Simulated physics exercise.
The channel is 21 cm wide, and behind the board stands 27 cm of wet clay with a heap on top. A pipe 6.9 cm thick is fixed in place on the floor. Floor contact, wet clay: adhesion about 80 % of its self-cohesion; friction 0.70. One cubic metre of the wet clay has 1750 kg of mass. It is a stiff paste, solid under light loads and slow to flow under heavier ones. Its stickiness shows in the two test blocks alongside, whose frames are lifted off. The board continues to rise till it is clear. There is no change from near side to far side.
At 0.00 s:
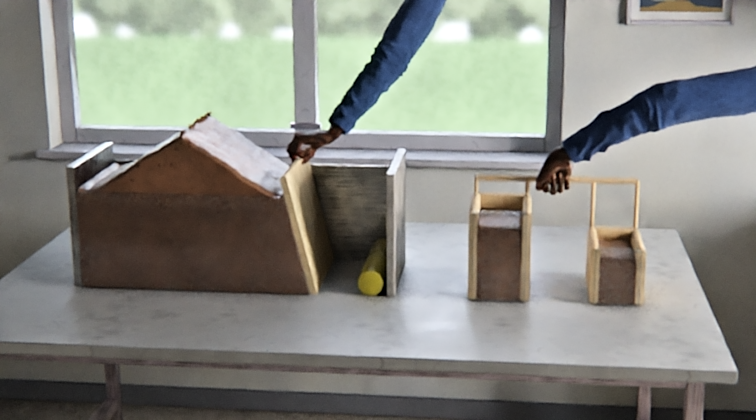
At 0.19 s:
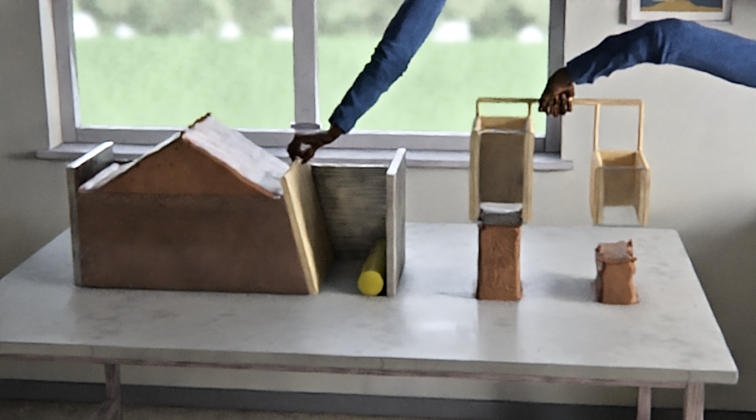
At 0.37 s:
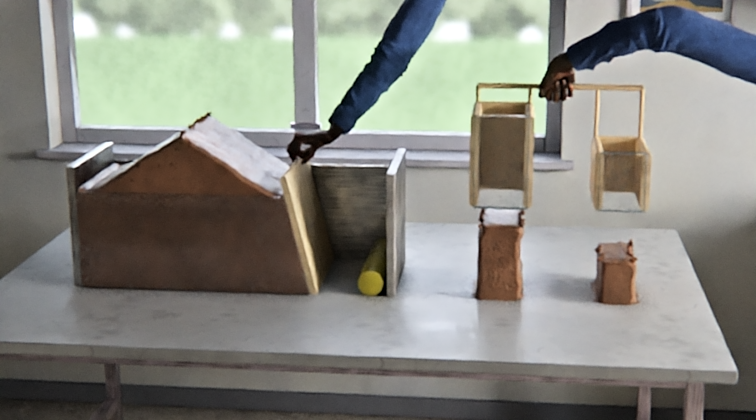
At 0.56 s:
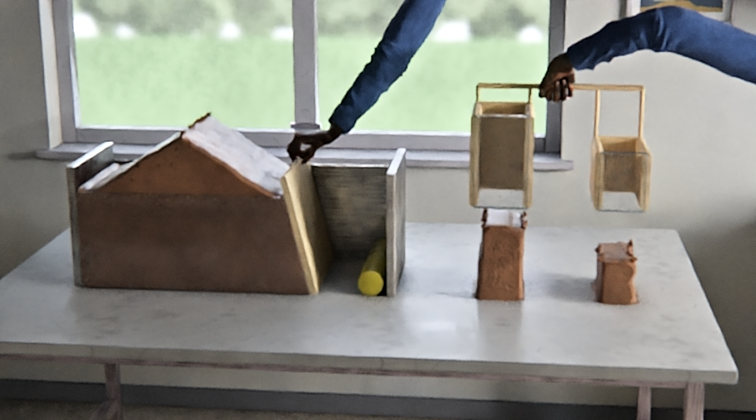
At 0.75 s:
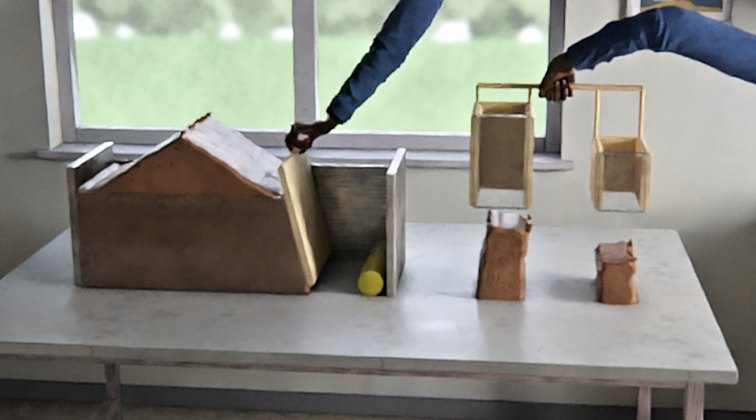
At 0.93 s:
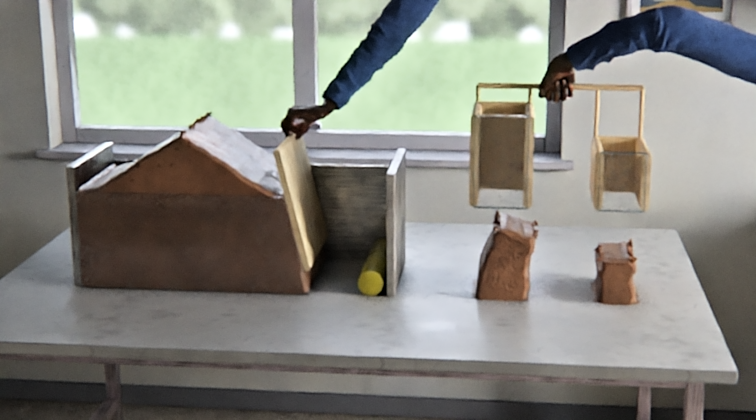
We see one hand lift two joined wooden boxes off a tall and a short block of brown clay, then another hand slides a board slightly upward beside a large clay heap while the taller block sags and leans.
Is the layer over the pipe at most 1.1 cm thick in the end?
Yes, no more than that.
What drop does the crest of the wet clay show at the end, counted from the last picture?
Measured change: About 8.5 cm.
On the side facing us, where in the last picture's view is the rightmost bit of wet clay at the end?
Close to pixel (354, 293).
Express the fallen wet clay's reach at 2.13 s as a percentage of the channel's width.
25 in a hundred, more or less.
After 1.29 s, the face still stands and nothing lies on the pipe.
After 1.71 s, the face still stands and nothing lies on the pipe.
After 2.13 s, the fallen stuff reaches 26 % of the way across and nothing lies on the pipe.
After 2.56 s, the fallen stuff reaches 57 % of the way across and nothing lies on the pipe.
After 2.96 s, the fallen stuff reaches 57 % of the way across and nothing lies on the pipe.
